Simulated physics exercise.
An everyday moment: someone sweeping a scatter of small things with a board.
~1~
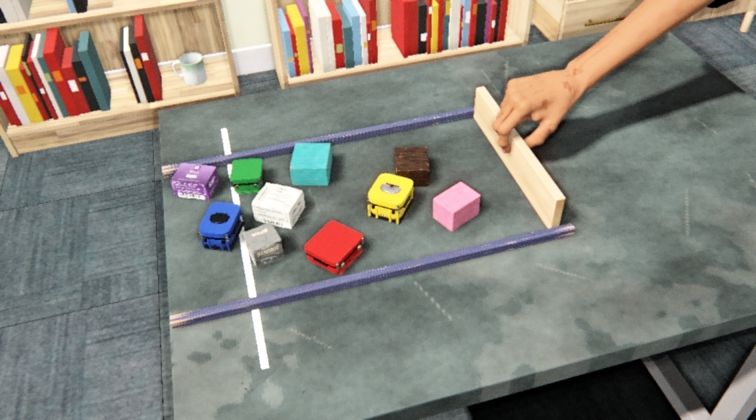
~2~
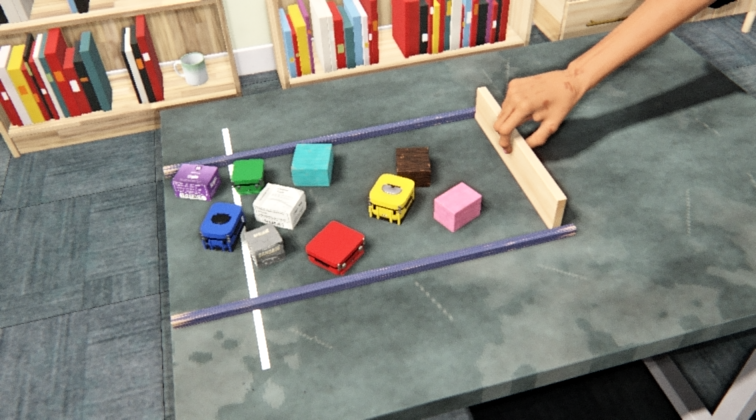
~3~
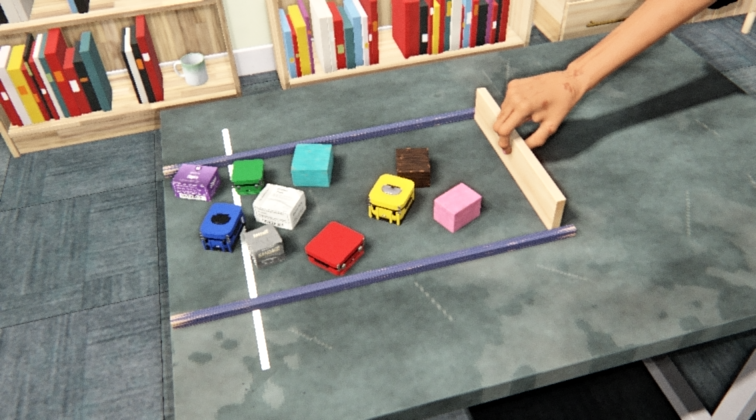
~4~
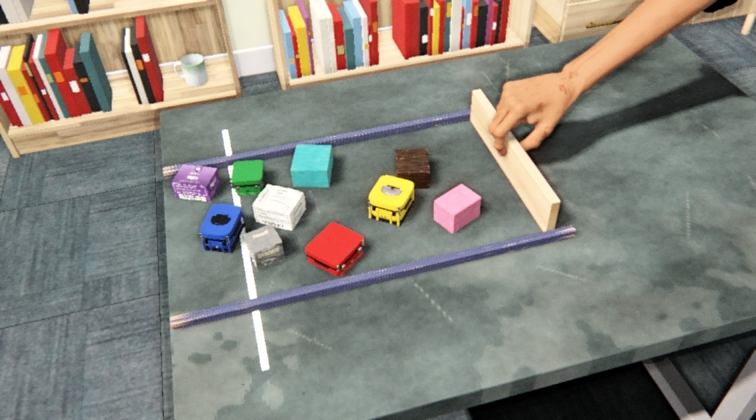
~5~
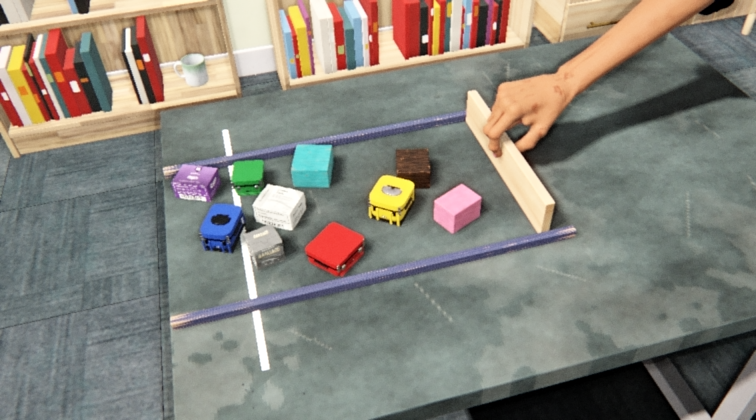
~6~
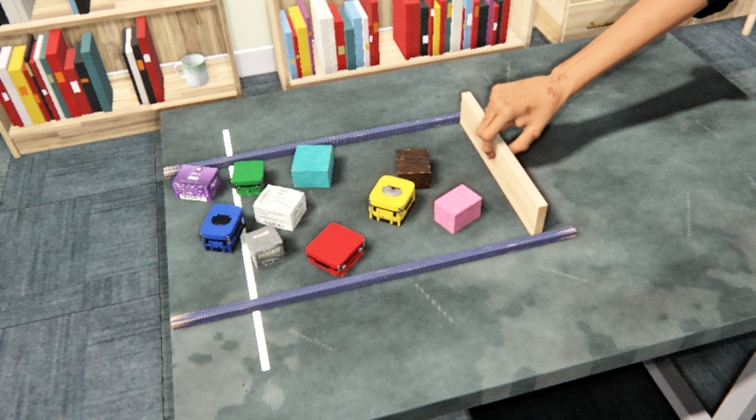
To begin with, a hand holds a wooden board upright at the right end of two long blue rails, with small colourful boxes and blocks scattered between them and a white strip at left. The board stays nearly still, then slides slightly left toward the pink block, while the objects stay in place.
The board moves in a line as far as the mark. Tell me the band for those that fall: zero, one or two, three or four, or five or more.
As it turns out, the number that fall off is one or two.
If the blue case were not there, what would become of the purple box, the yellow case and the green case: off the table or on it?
The purple box drops off, the yellow case is kept, the green case remains up.
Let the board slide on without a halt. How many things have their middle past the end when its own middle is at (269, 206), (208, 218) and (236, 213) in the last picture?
The counts: 0, 6 and 2.
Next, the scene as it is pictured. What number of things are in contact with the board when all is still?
The number is 4.
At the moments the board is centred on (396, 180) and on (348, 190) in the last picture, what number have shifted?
By then 3, and 6.
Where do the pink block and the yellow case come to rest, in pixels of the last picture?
The pink block stops around (225, 253); the yellow case around (193, 237).
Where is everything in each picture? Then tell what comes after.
The first picture shows purple box (195, 182); blue case (222, 227); green case (248, 177); board (514, 153); tape (241, 226).
The second picture shows blue case (224, 227); red case (336, 249).
The third picture shows green case (249, 178); pink block (458, 207).
The fourth picture shows purple box (196, 183); board (510, 156).
The fifth picture shows blue case (223, 228); turquoise block (313, 166).
The sixth picture shows purple box (197, 183); blue case (224, 229); green case (249, 179); board (499, 159); tape (242, 228).
Soon after, none off yet; purple box at rest near (197, 183); blue case at rest near (224, 229); green case at rest near (249, 179).
After that, none off yet; purple box displaced a little near (179, 187); blue case displaced about its own width near (191, 233); green case displaced about its own width near (215, 178).
In the end, the number that fall off is one or two; gone, blue case and purple box.
